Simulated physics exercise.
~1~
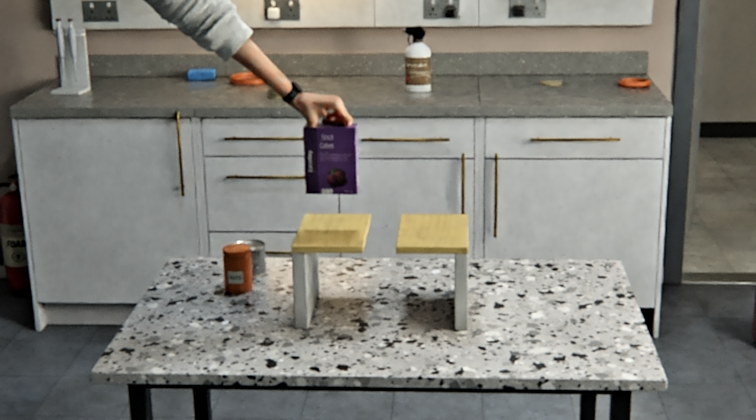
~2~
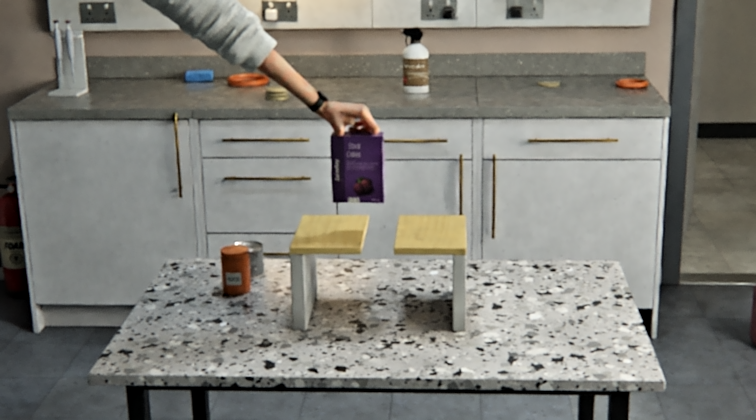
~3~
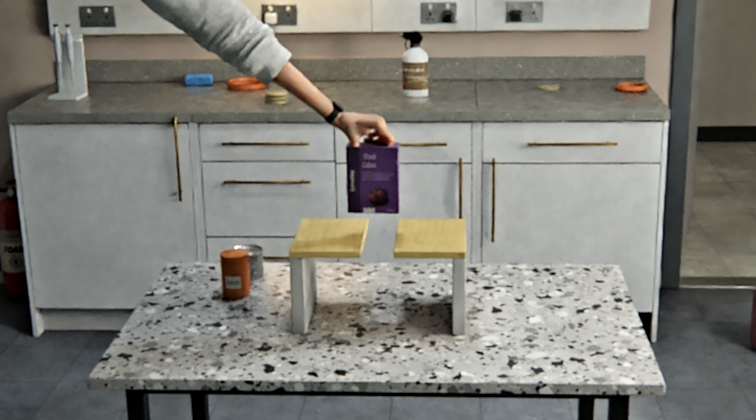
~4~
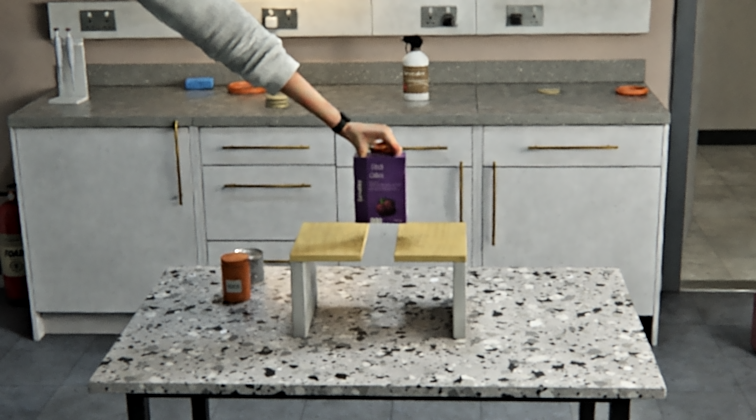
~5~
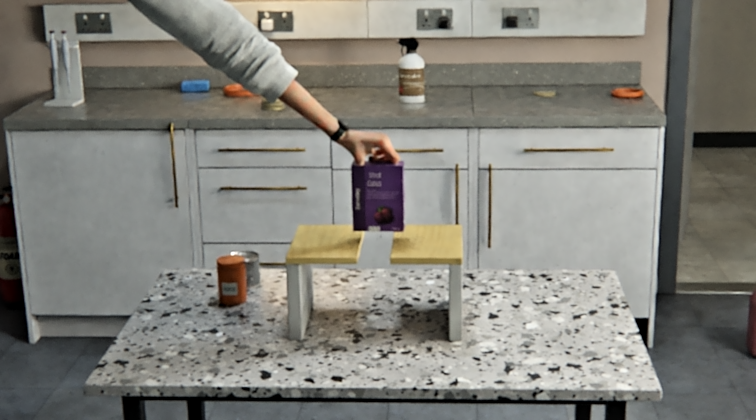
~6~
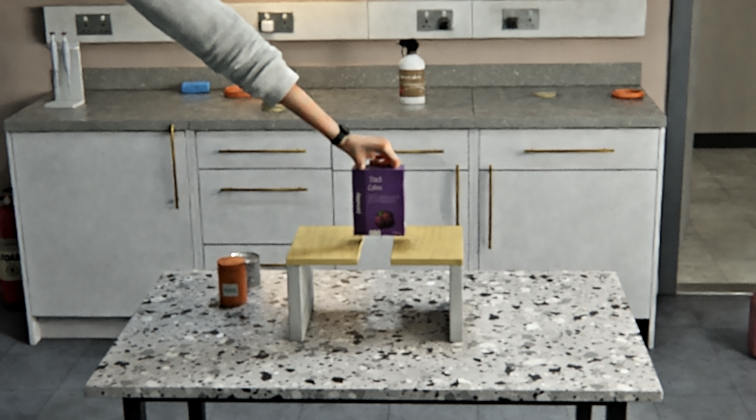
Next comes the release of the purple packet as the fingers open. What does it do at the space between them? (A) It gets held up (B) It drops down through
(A) It gets held up.
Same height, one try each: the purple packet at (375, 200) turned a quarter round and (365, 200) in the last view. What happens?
Passes the gap, then is held back.
Then, 0.20 s past the last view, purple packet displaced a little near (379, 208).
Then, 0.70 s past the last view, purple packet resting near (380, 210).
Finally, all 3 still in place. Final places as the last picture's camera would see them, purple packet near (379, 209). The packet stays on top.
